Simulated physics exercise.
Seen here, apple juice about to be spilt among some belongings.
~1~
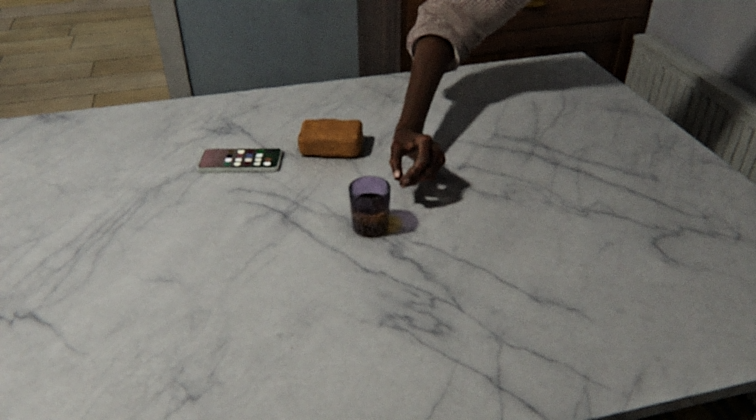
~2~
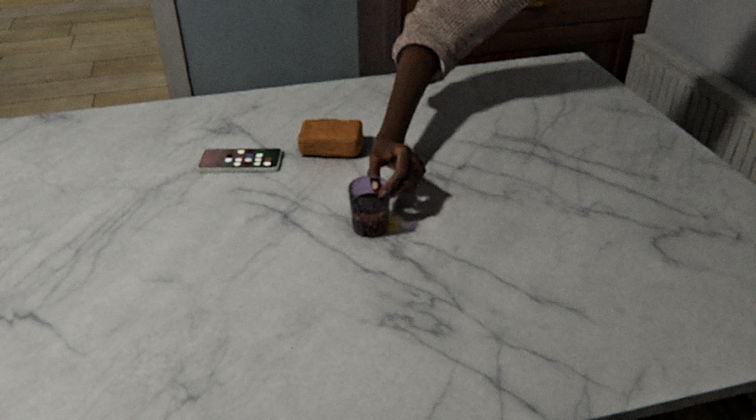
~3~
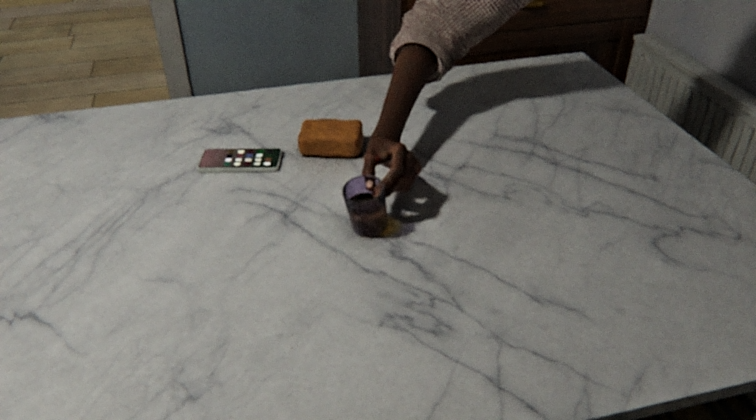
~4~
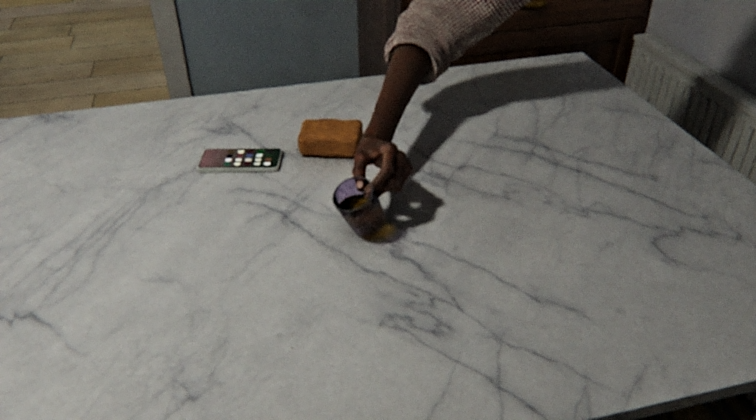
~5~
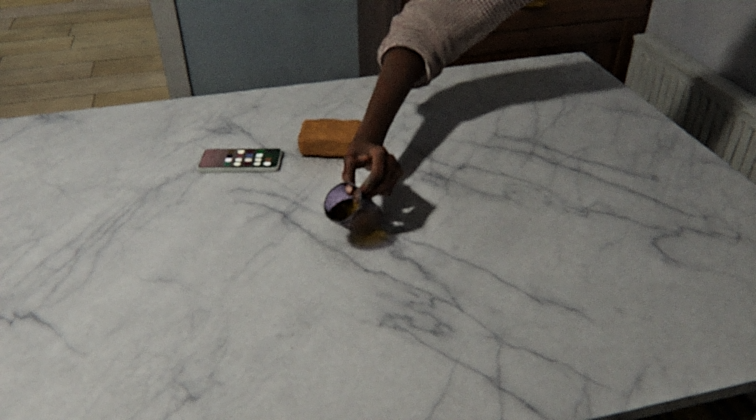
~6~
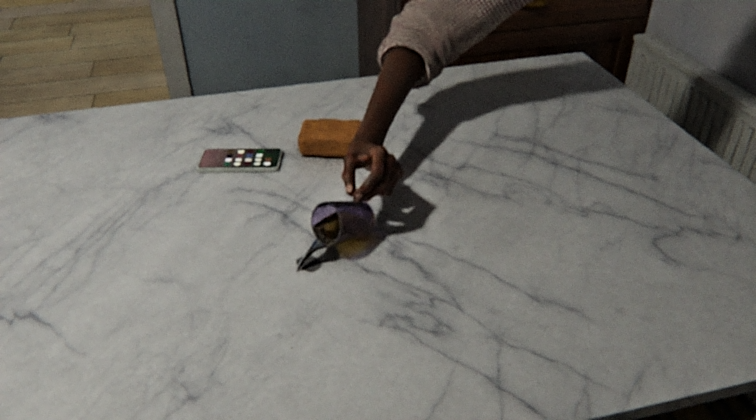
A hand reached down to a small purple glass of dark liquid on a marble table, near a phone and a bread roll, and nudged it leftward until it tipped steeply toward the viewer.
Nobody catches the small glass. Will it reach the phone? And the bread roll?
The phone remains untouched; the bread roll remains untouched.
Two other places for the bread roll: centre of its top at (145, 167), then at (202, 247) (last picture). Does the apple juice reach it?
First it remains untouched, then it gets wet.
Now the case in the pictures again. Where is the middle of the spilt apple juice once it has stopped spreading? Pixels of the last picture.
Around (188, 335).
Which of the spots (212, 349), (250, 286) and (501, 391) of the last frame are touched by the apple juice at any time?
In turn: Reached, in the puddle, dry.
Next, the puddle covers about as much as a plate; the phone is clear of it; the bread roll is clear of it.
After that, the puddle covers about as much as a tray; the phone is clear of it; the bread roll is clear of it.
Finally, the puddle covers about as much as a tray; the phone is clear of it; the bread roll is clear of it.
